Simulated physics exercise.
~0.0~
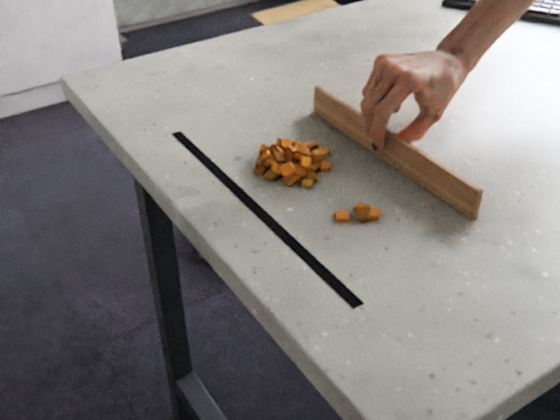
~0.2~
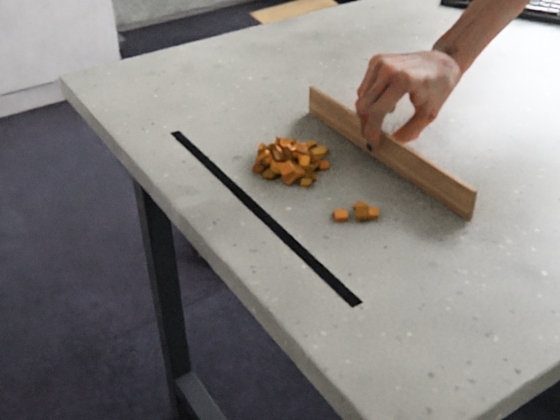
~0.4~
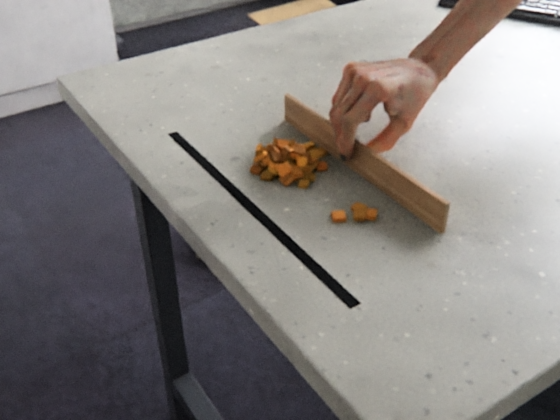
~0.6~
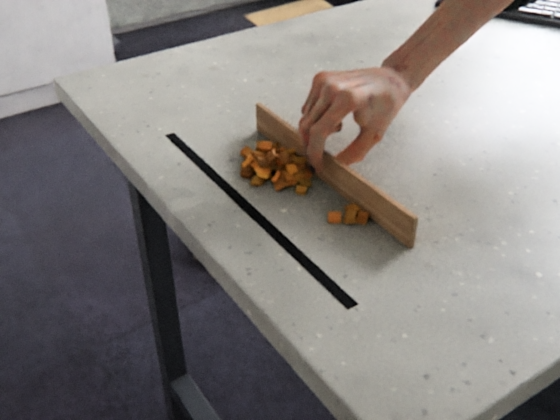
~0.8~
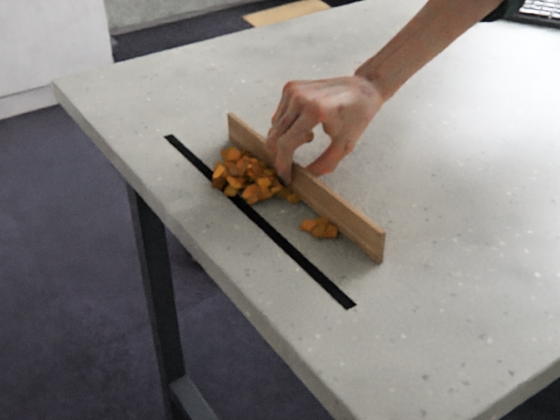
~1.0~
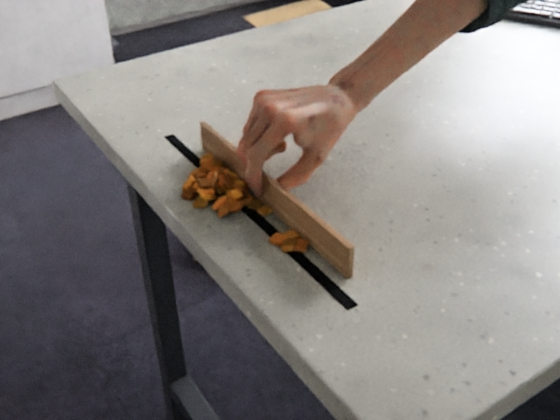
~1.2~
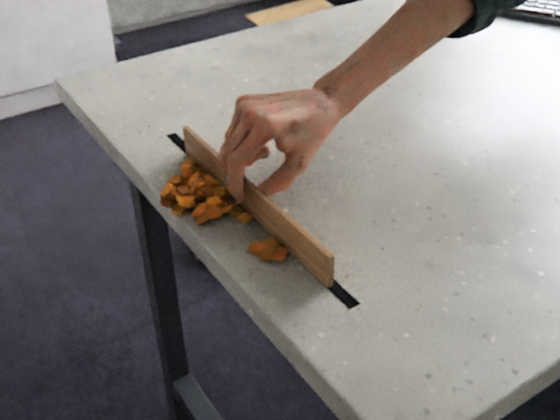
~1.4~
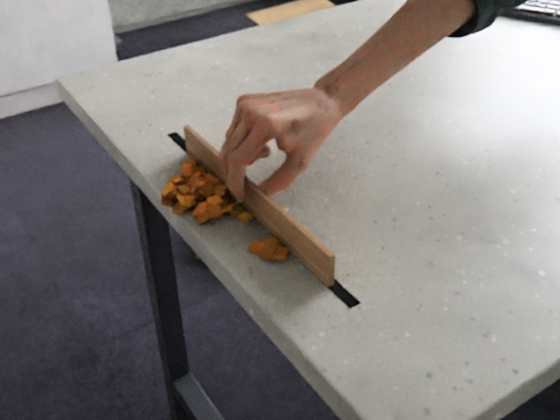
On a pale speckled table, a strip of black tape runs along near the left edge, with a larger heap and a smaller cluster of orange-brown chunks lying to its right. A hand holds a strip of wood upright behind them, at first hardly moving. It then slides the wood left, reaching the chunks and pushing both groups along. They cross the tape, the larger heap spreading a little as it nears the edge. The wood stops on the tape and the hand stays still, with both groups resting on the tabletop and nothing over the edge.
